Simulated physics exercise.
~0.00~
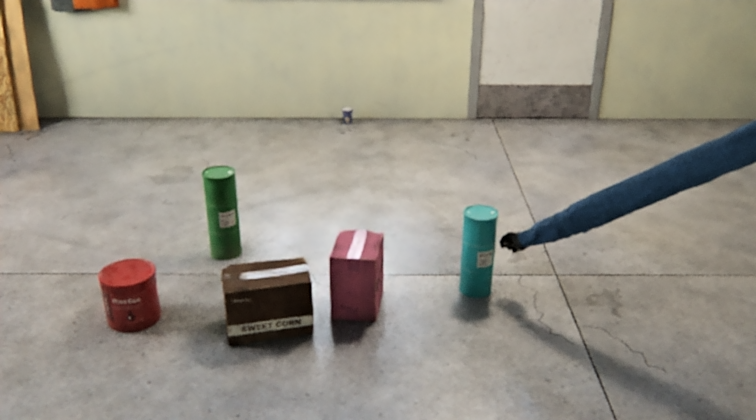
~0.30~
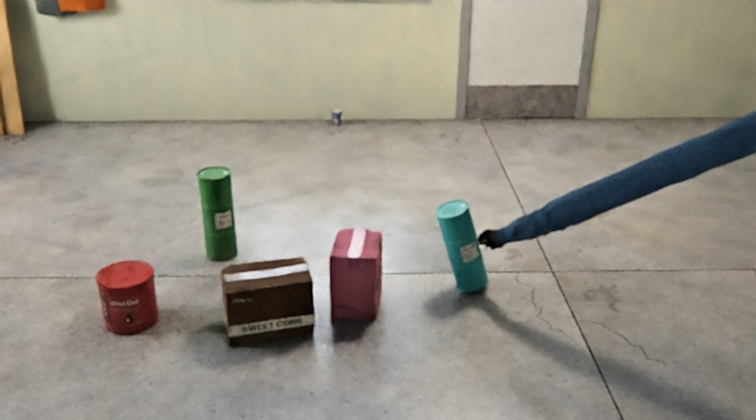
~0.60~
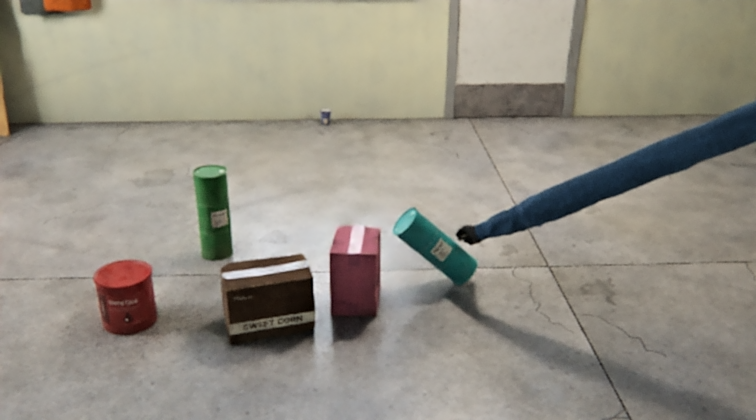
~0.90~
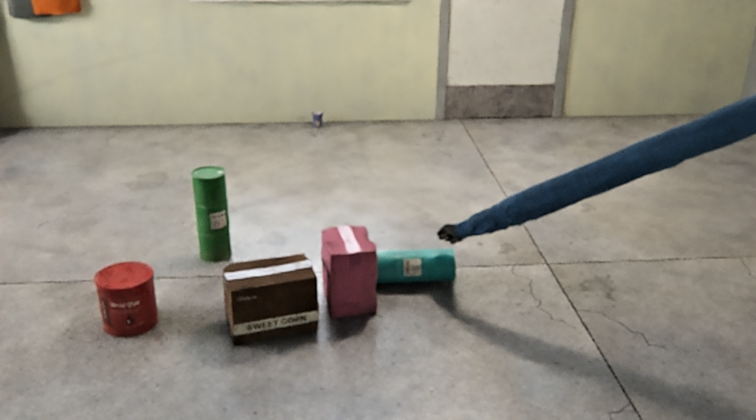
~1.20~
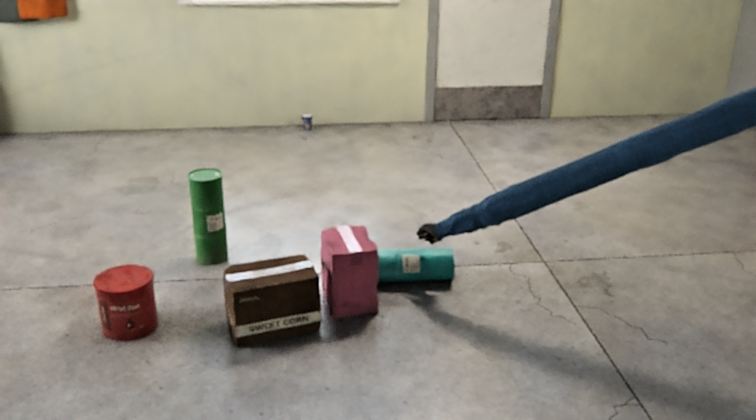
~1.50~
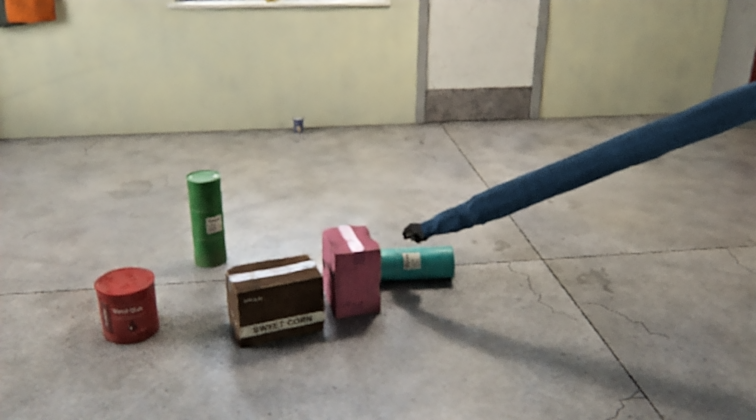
A blue-sleeved arm reached in from the right and pushed a turquoise canister until it tipped left and toppled onto its side against a pink box, which shifted slightly but stayed upright, as did the brown box, red pail and green canister.
